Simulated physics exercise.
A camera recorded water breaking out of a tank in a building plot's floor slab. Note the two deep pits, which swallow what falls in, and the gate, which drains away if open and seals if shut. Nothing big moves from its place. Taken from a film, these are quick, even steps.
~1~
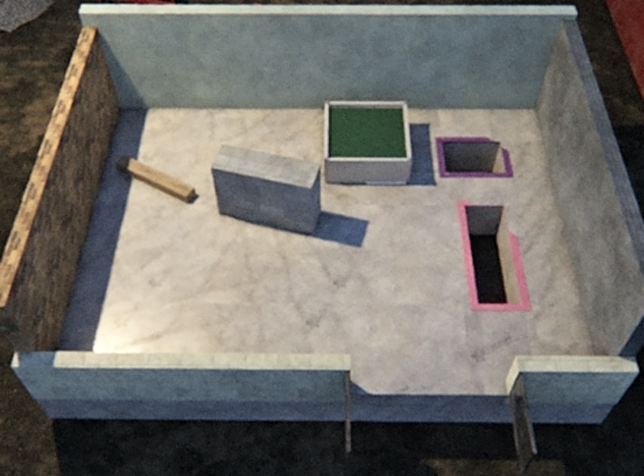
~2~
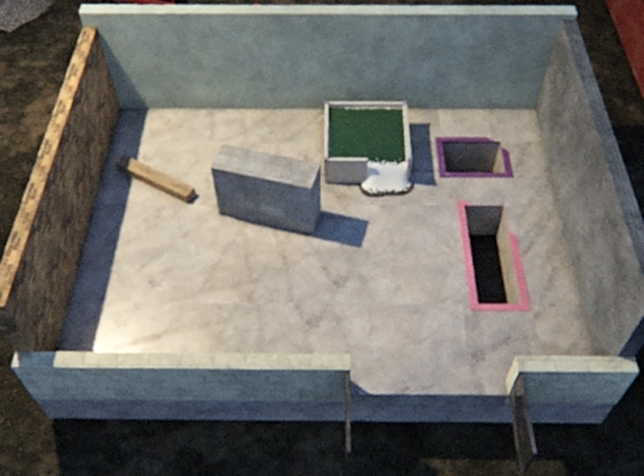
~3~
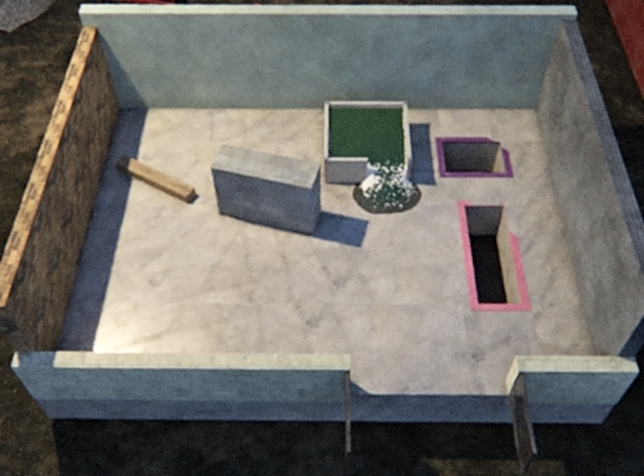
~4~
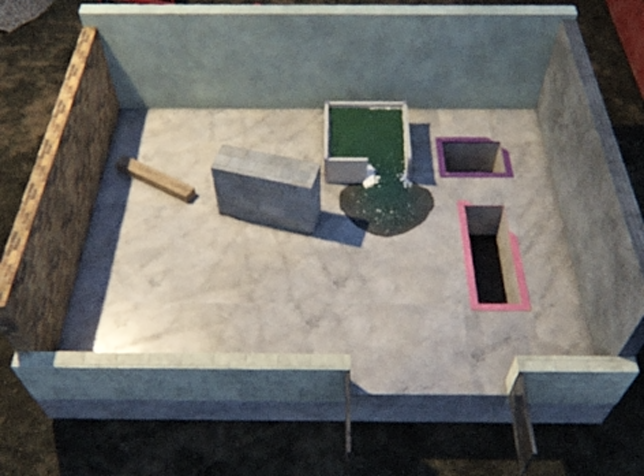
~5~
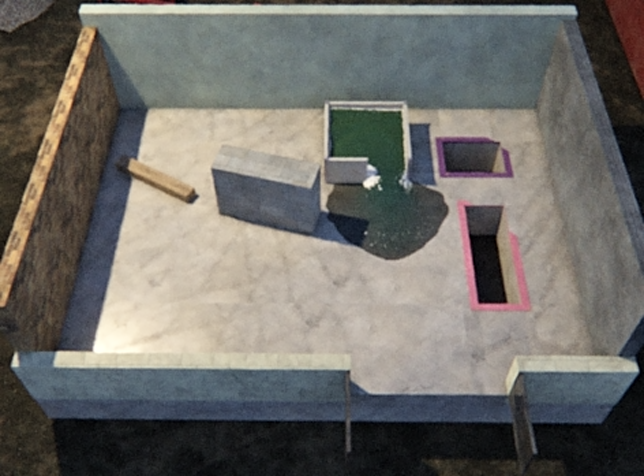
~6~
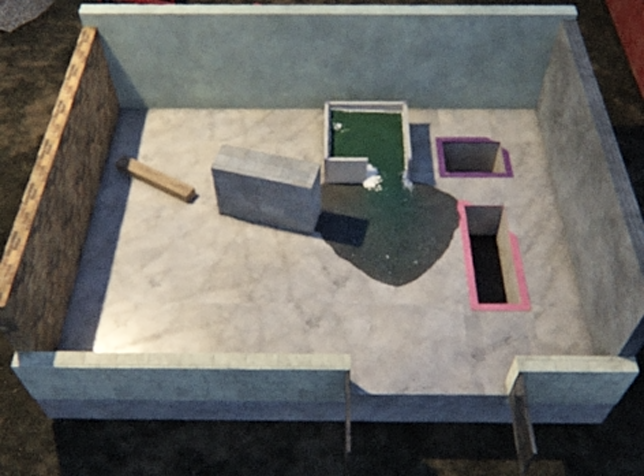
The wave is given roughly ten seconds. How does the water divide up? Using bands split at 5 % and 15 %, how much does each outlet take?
One by one: The gate takes in a considerable amount - past fifteen per cent, the purple pit takes in a trifling amount - short of five per cent, the pink pit takes in a considerable amount - past fifteen per cent.
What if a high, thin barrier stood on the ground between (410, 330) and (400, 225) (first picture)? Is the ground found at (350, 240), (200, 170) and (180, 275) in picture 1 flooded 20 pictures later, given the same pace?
As listed: Wet, free of water, free of water.
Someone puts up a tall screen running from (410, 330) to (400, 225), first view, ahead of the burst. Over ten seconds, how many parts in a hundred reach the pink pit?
The pink pit takes 30 parts in a hundred.
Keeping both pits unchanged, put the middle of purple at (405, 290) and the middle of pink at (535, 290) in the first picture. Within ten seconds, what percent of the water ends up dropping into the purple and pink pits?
My answer: Purple gets 35 percent, pink gets 15 percent.
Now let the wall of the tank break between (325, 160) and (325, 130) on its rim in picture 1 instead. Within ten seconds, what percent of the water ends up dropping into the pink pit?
Pink 0 %.
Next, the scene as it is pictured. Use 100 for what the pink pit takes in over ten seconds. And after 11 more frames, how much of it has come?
Around 35 in a hundred.
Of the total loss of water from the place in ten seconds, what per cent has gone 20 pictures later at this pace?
Roughly 50 percent of it.
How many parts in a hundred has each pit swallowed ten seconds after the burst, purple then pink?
Around 0 percent for the first, around 20 percent for the second.
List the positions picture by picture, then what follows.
In the first picture, the open tank at (367, 133) is whole and still.
In the second picture, water pours out at (386, 174) and has run to (364, 190).
In the third picture, water pours out at (386, 175) and has run to (375, 210).
In the fourth picture, the front is at (383, 232), out from the gap at (386, 175).
In the fifth picture, the front is at (399, 255), out from the gap at (386, 175).
In the sixth picture, water pours out at (386, 175) and has run to (397, 281).
A moment on, water covers 20 % of the floor; the gate 0 %, the purple pit 0 %, the pink pit 2 %.
Next, water covers 30 % of the floor; the gate 4 %, the purple pit 0 %, the pink pit 7 %.
Then, water covers 30 % of the floor; the gate 15 %, the purple pit 0 %, the pink pit 12 %.
Later, water covers 35 % of the floor; the gate 25 %, the purple pit 0 %, the pink pit 17 %.
In the end, water covers 25 % of the floor; the gate 32 %, the purple pit 0 %, the pink pit 20 %.
